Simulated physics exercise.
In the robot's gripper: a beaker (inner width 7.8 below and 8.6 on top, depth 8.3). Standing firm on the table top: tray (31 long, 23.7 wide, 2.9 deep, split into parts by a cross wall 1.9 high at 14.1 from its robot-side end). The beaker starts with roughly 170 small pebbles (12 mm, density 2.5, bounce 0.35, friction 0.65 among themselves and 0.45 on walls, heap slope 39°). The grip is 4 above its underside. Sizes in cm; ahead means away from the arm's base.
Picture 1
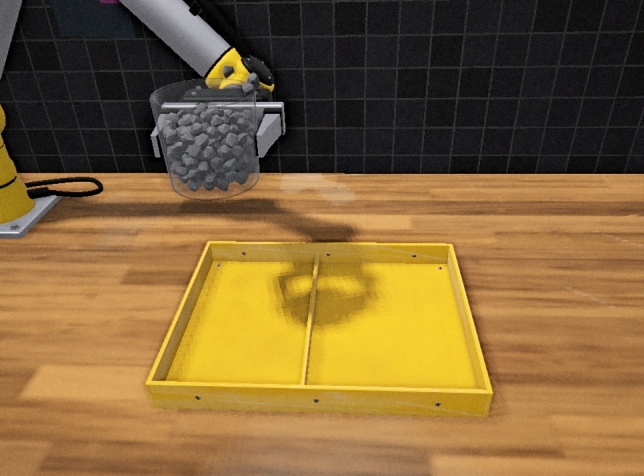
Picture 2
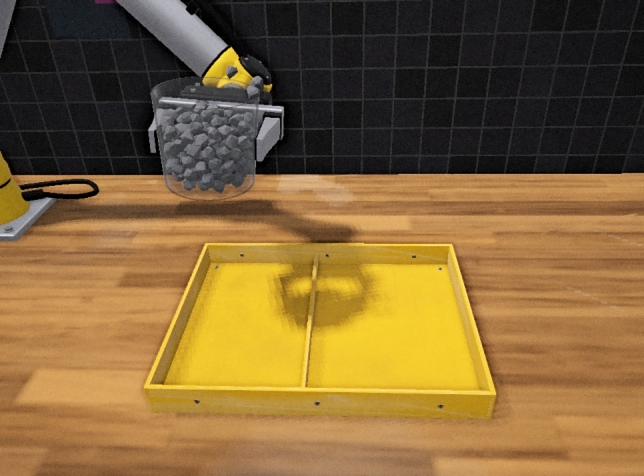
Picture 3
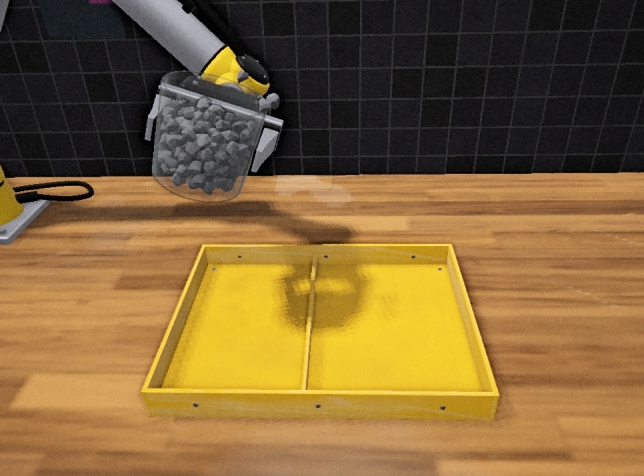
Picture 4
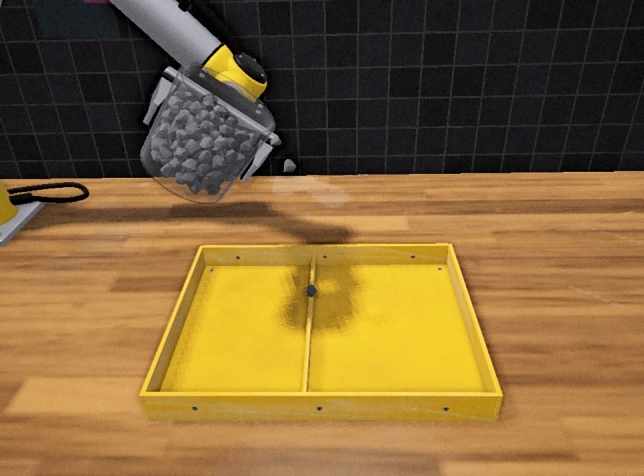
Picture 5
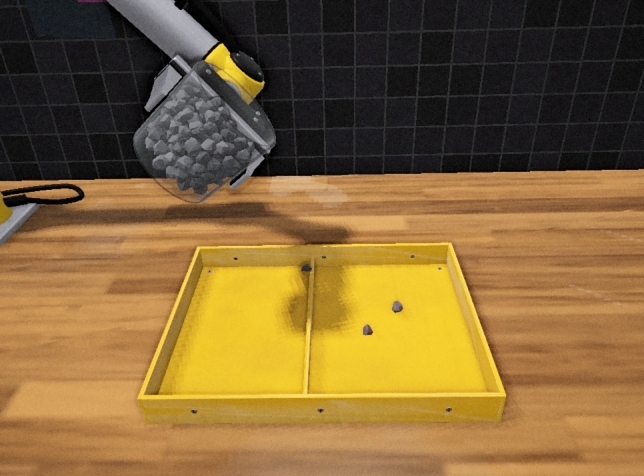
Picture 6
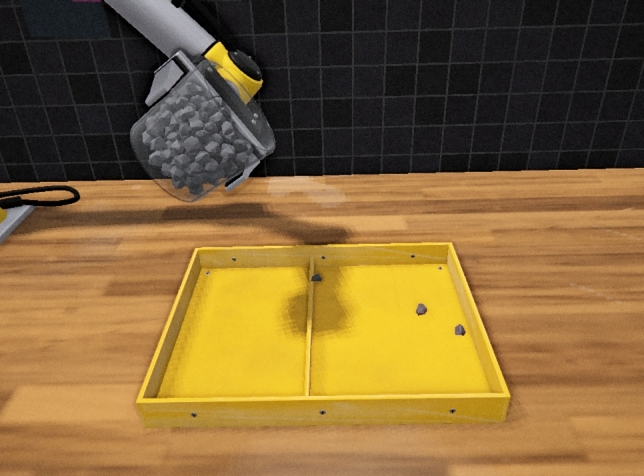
The clip shows a robot arm holding a clear container of grey pebbles and tilting it to the right above a wooden table, as a few pebbles drop into a divided yellow tray and scatter toward its right side.
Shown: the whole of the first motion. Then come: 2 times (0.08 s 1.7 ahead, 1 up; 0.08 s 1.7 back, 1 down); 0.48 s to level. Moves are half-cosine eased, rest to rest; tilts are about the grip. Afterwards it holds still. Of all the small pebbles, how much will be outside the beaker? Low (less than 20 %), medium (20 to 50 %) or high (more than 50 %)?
Answer: Low; less than 20 % of the small pebbles finish outside the beaker.
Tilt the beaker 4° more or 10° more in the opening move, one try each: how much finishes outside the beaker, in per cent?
About 15 and 20 per cent.
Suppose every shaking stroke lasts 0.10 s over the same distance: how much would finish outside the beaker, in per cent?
In that case some 5 per cent.
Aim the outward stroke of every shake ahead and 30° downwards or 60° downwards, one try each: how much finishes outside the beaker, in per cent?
Some 0 and 0 per cent.
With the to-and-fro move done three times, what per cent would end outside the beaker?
It would be near 15 per cent.
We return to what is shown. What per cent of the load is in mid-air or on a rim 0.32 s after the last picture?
Some 6 per cent.
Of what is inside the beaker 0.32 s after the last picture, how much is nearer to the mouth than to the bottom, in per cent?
Some 45 per cent.
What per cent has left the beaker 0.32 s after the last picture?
Near 10 per cent so far.
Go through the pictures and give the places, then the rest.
The first picture shows beaker middle at (210, 140), level; upper third of the load around (212, 127), from x 170 to 255, top at y 70; 172 in the beaker.
The second picture shows beaker middle at (208, 140), tilted 5° forward; upper third of the load around (205, 128), from x 165 to 260, top at y 75.
The third picture shows beaker middle at (207, 139), tilted 19° forward; upper third of the load around (201, 127), from x 165 to 275, top at y 80; 171 in the beaker, 1 in flight or on a rim.
The fourth picture shows beaker middle at (205, 138), tilted 36° forward; upper third of the load around (193, 125), from x 160 to 310, top at y 95; 169 in the beaker, 1 in the far-side part, 2 in flight or on a rim.
The fifth picture shows beaker middle at (203, 137), tilted 50° forward; upper third of the load around (189, 121), from x 150 to 395, top at y 90; 169 in the beaker, 2 in the far-side part, 1 in the robot-side part.
The sixth picture shows beaker middle at (202, 136), tilted 55° forward; upper third of the load around (187, 119), from x 150 to 460, top at y 90; 169 in the beaker, 3 in the far-side part.
Then, 0.32 s later, tilted 55° forward, highest piece 24 above the table; 157 in the beaker, 4 in the far-side part, 11 in flight or on a rim.
Then, 0.64 s later, tilted 14° forward, highest piece 26 above the table; 152 in the beaker, 18 in the far-side part, 2 in the robot-side part.
Then, 1.00 s later, level, highest piece 26 above the table; 152 in the beaker, 18 in the far-side part, 2 in the robot-side part.
Then, 2.05 s later, level, highest piece 26 above the table; 152 in the beaker, 18 in the far-side part, 2 in the robot-side part.
At rest, 152 in the beaker, 18 in the far-side part, 2 in the robot-side part. That is 12 % outside the beaker.
